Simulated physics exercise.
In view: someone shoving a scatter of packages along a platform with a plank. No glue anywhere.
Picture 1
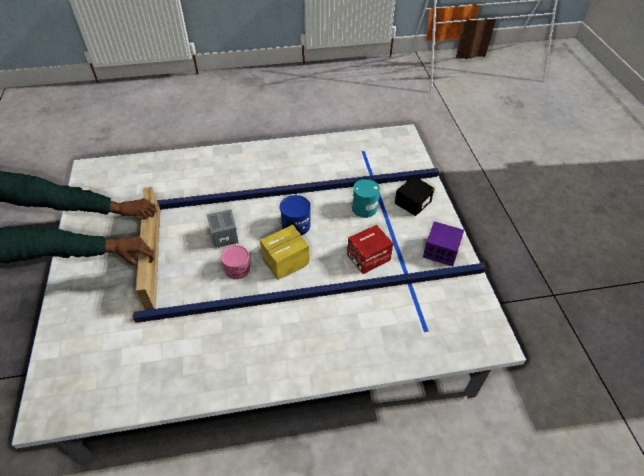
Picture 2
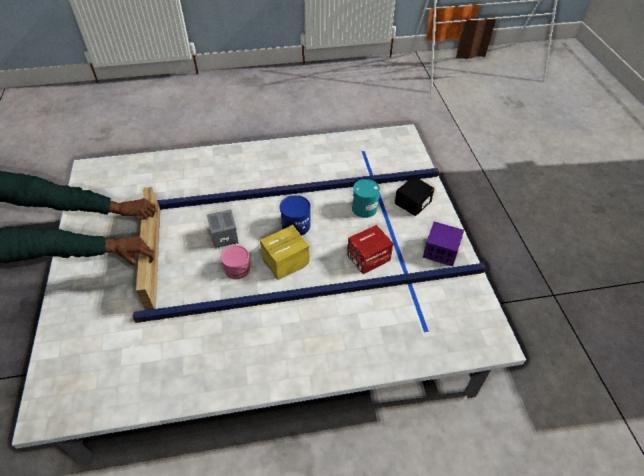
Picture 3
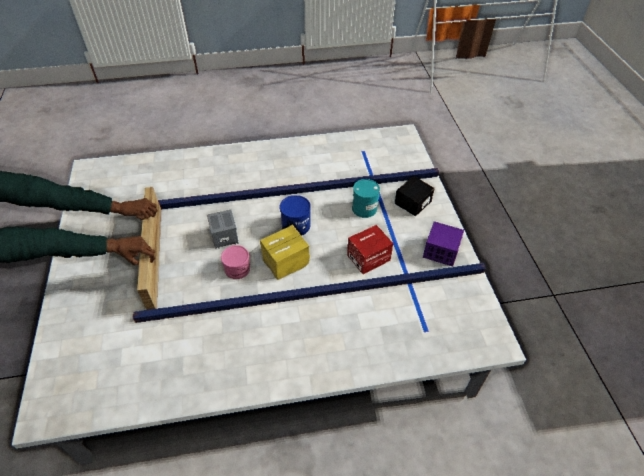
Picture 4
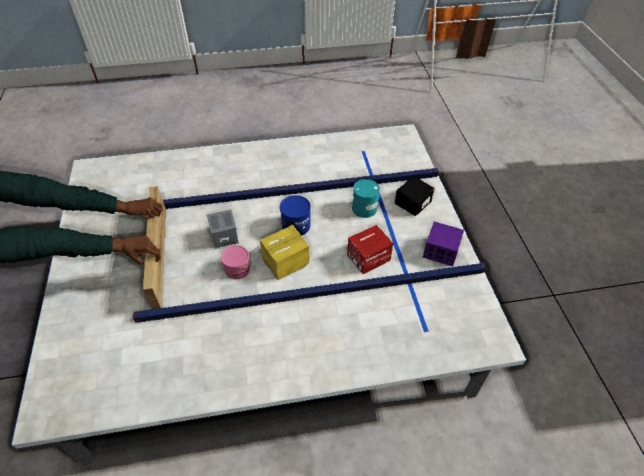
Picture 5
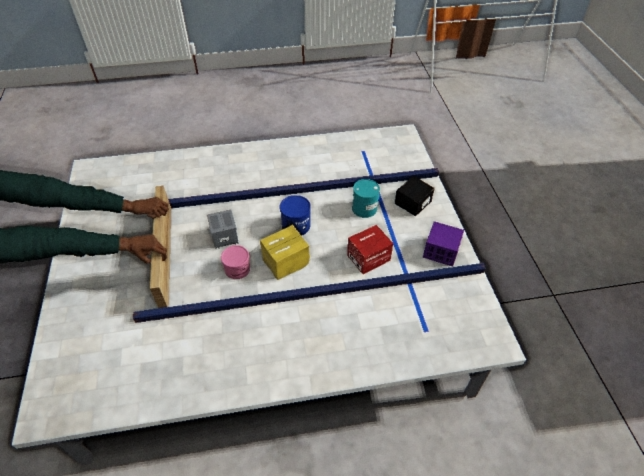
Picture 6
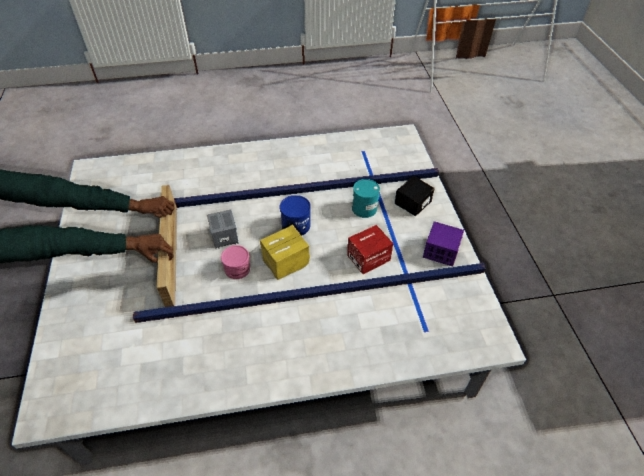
Two hands sliding a wooden plank slightly rightward between dark rails on a pale table, with scattered boxes and canisters staying still.
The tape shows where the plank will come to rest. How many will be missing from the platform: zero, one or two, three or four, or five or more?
As it turns out, the number that fall off is one or two.
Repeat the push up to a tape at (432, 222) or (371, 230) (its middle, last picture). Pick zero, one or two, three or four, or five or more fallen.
One after another: At least five; one or two.
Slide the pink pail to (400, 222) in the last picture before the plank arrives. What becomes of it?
Then it holds on.
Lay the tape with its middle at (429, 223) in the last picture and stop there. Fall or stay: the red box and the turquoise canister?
The red box comes down, the turquoise canister holds on.
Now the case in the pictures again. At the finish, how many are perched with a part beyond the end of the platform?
That would be 2.
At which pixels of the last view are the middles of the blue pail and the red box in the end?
Near (423, 200) and (476, 246).
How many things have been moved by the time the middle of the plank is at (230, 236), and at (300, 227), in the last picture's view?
2 and 5.
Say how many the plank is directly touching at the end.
2 of them.
Soon after, none off yet; purple crate at rest near (443, 244); black parcel at rest near (414, 196); turquoise canister at rest near (366, 199).
In the end, the number that fall off is one or two; gone, purple crate.
